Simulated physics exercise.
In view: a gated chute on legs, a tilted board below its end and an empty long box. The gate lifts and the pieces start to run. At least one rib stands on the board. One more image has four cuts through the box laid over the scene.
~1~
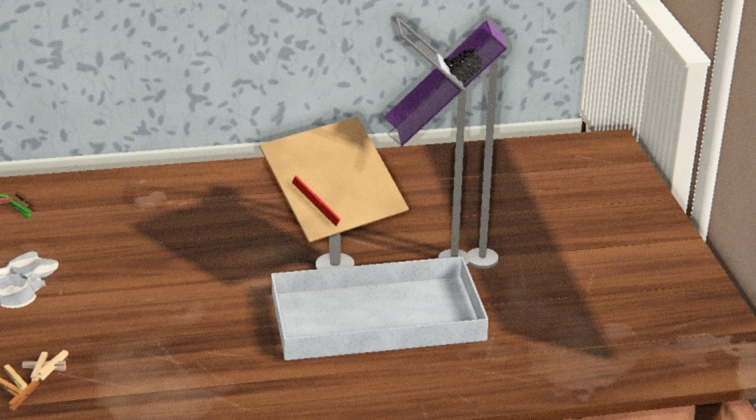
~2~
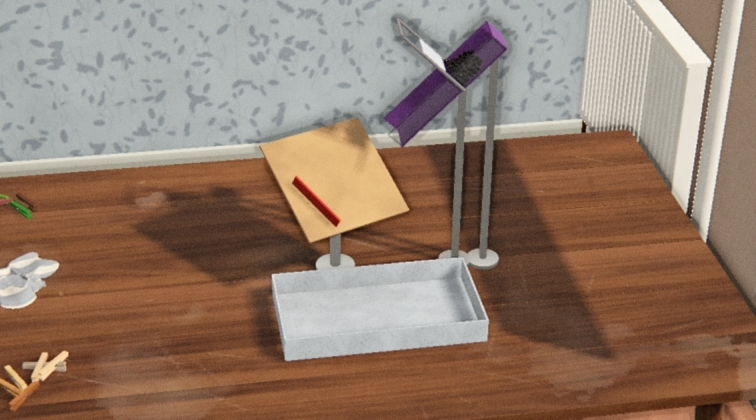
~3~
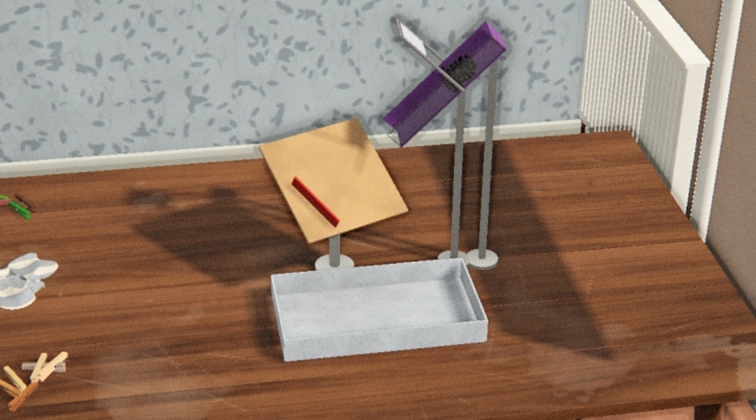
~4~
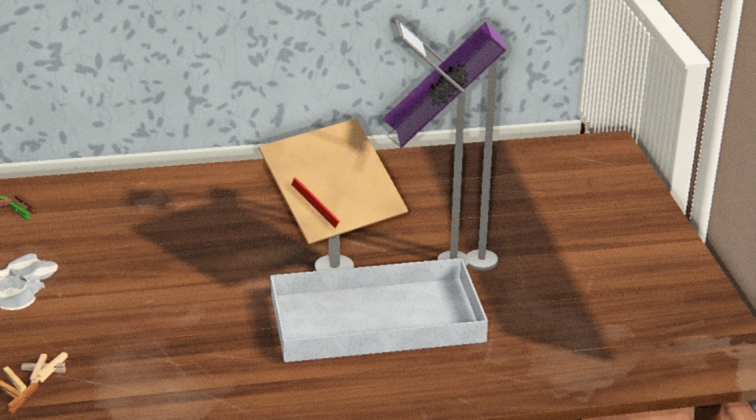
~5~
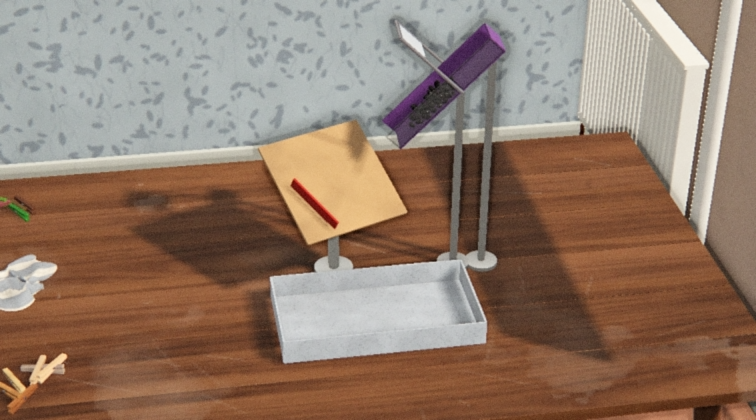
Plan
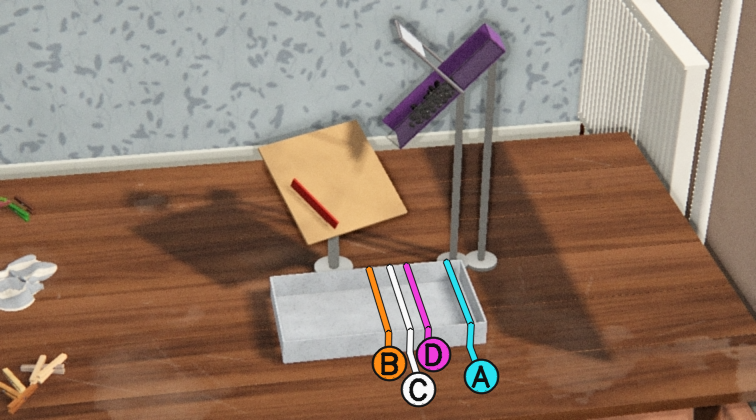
A brown wooden table stands against a blue-grey leaf-patterned wall with a white radiator at right, seen from above at a steady angle. A purple chute on tall grey legs slopes down leftward above a tilted tan board with a red rib and an empty pale long box. The chute's gate lifts, and a cluster of small black beans slides down the channel toward its lower end.
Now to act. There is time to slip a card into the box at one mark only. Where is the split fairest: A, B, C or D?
The answer is line B.
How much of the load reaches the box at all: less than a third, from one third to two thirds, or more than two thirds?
It is more than two thirds.
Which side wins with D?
More lands on the left.
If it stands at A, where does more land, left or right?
The left side.
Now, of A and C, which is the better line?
It is C.
On the marked copy, line A crosses the front rim at (470, 324); line B crosses the front rim at (388, 332); line C crosses the front rim at (410, 330); line D crosses the front rim at (428, 328).
Choosing A, of what is caught, nearly all on the left of the divider, a stray few on the right.
Choosing B, of what is caught, about two thirds on the left of the divider, about a third on the right.
Choosing C, of what is caught, most on the left of the divider, about a quarter on the right.
Choosing D, of what is caught, nearly all on the left of the divider, a small part on the right.
